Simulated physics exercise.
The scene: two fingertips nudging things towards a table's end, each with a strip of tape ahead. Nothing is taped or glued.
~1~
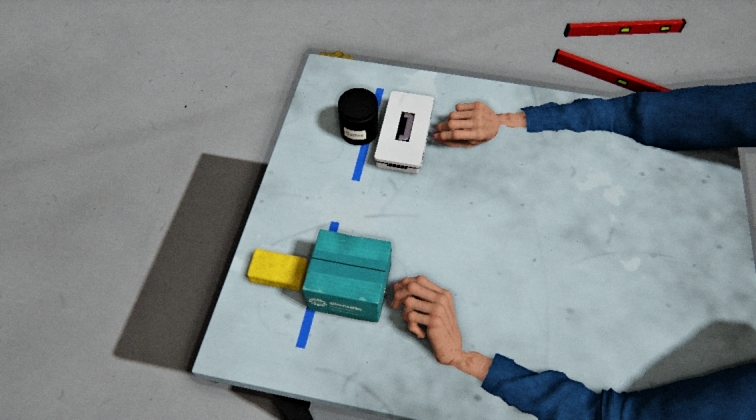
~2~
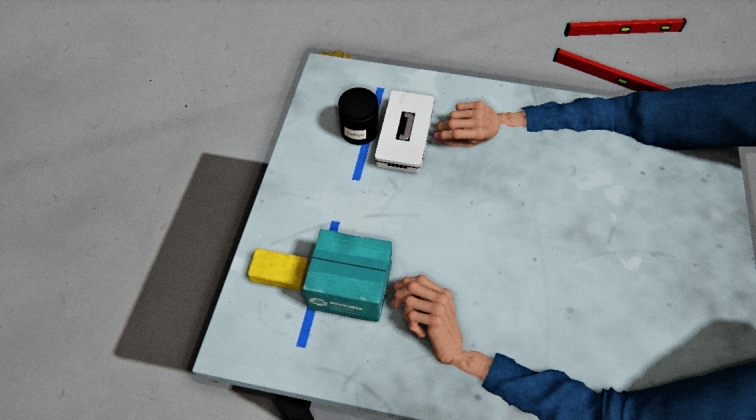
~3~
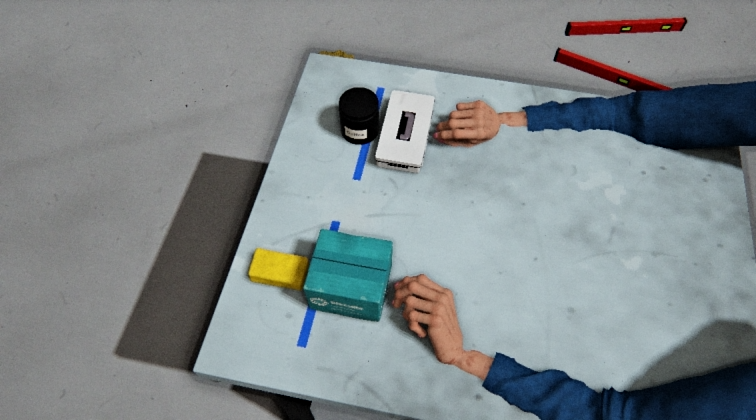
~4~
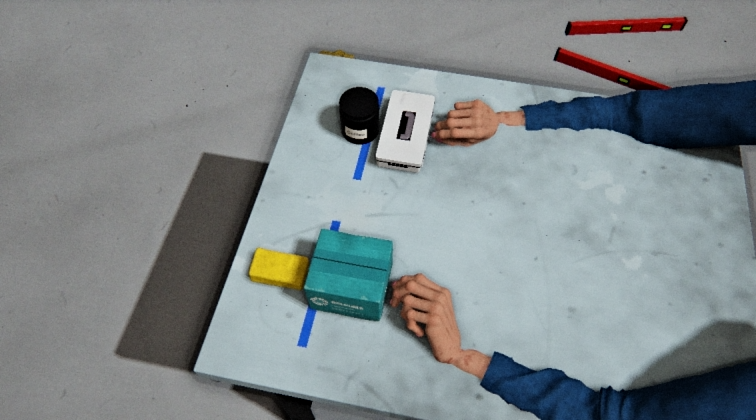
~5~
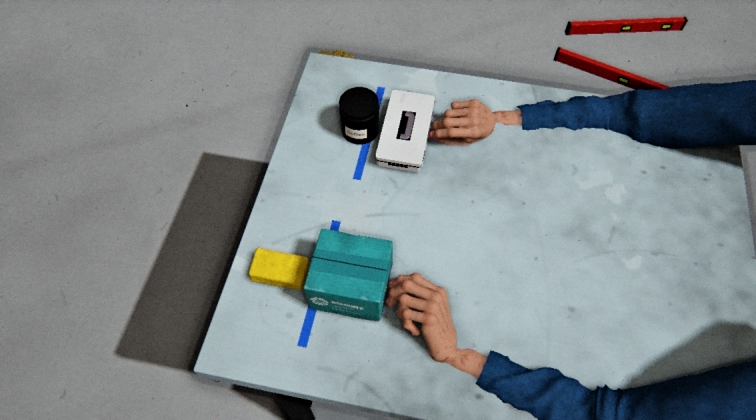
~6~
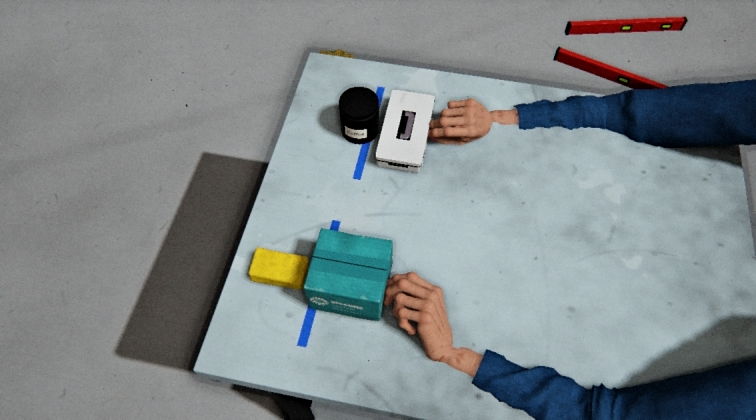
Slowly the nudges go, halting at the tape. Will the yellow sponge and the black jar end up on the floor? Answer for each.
In the end, the yellow sponge lands on the floor; the black jar stays up on the table.
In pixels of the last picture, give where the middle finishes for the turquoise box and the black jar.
The turquoise box ends at (278, 262) and the black jar at (303, 107).
Then, 1.00 s past the last view, yellow sponge travelled about its own width near (232, 260); black jar travelled about its own width near (314, 108).
Then, 1.34 s past the last view, yellow sponge in the air near (225, 284); black jar travelled about its own width near (303, 107).
Then, 1.50 s past the last view, yellow sponge in the air near (250, 342); black jar travelled about its own width near (303, 107).
Finally, the yellow sponge falls off the table; the black jar remains on top, near (303, 107).
